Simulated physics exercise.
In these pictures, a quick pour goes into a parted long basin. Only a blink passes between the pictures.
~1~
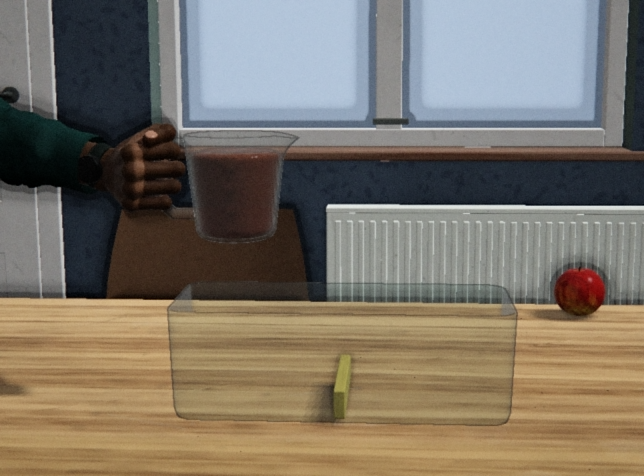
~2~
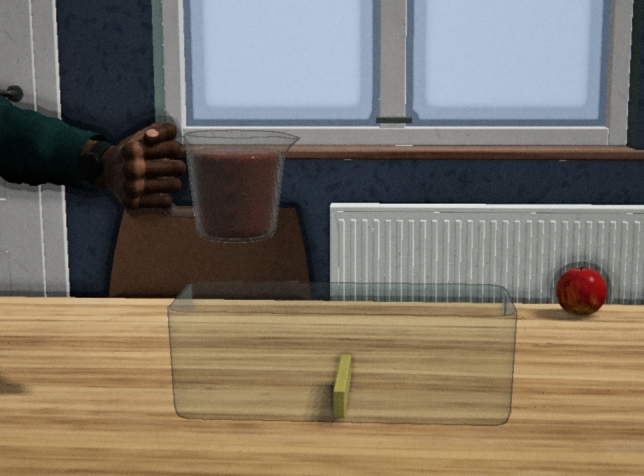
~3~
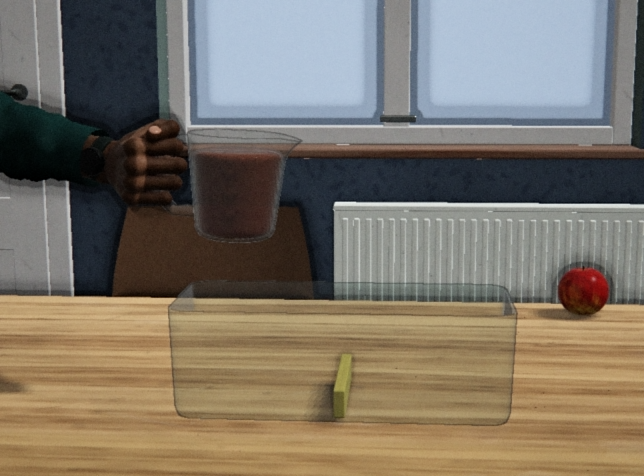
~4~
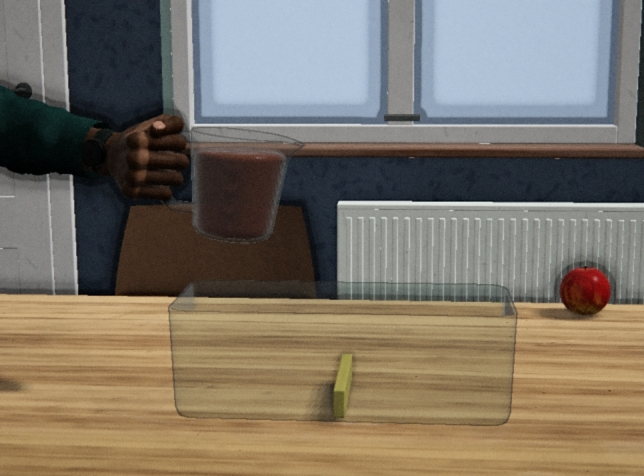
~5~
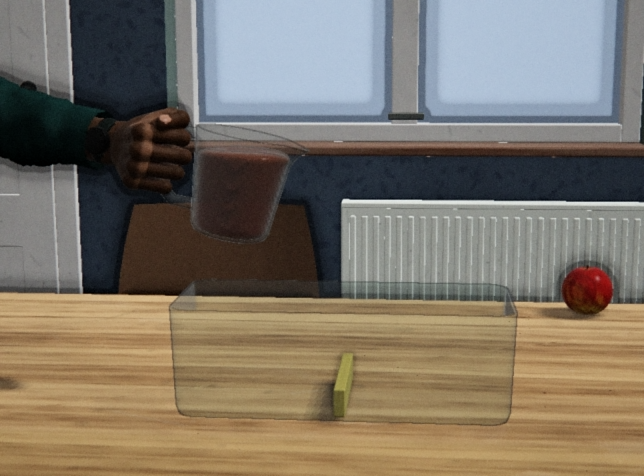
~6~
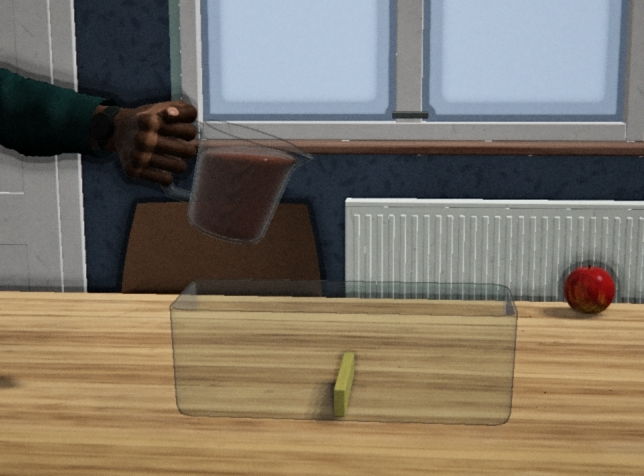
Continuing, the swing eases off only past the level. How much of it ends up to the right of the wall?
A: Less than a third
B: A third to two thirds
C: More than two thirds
The answer is B.
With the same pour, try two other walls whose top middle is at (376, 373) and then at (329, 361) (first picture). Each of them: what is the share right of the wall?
In order, near 15 and 70 in a hundred.
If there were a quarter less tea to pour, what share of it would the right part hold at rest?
It would be somewhere near 45 %.
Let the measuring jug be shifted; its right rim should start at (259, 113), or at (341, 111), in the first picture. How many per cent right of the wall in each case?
In turn 15 and 85 in a hundred.
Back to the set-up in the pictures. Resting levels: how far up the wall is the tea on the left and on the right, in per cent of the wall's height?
The left comes to 30 % and the right to 50 %.
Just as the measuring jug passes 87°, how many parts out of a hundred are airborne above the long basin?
It's about 25 per cent.
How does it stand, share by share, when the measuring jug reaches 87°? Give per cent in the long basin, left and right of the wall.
Left 0 %, right 15 %.
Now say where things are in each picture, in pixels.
In the first picture, it leans 0°; its right rim is at (299, 136); the tea meets the walls at (192, 152) and (282, 152); the long basin's rim runs from (179, 298) to (510, 302); the wall's top is at (342, 374).
In the second picture, it leans 1°; its right rim is at (300, 137); the tea meets the walls at (193, 152) and (283, 152).
In the third picture, it leans 3°; its right rim is at (302, 140); the tea meets the walls at (195, 151) and (284, 153).
In the fourth picture, it leans 7°; its right rim is at (306, 144); the tea meets the walls at (197, 150) and (287, 155).
In the fifth picture, it leans 12°; its right rim is at (309, 150); the tea meets the walls at (201, 149) and (292, 156).
In the sixth picture, it leans 18°; its right rim is at (313, 157); the tea meets the walls at (203, 151) and (298, 157).
A moment on, the measuring jug is tipped on its side and 60 per cent is still to pour, 1 is left of the wall and 14 right of it.
Next, the measuring jug is tipped right over and 7 per cent is still to pour, 30 is left of the wall and 55 right of it.
Then the measuring jug is tipped right over and 0 per cent is still to pour, 41 is left of the wall and 58 right of it.
Later the measuring jug is tipped right over and 0 per cent is still to pour, 41 is left of the wall and 58 right of it.
Finally, 41 per cent lies left of the wall, 58 right of it and 1 outside.
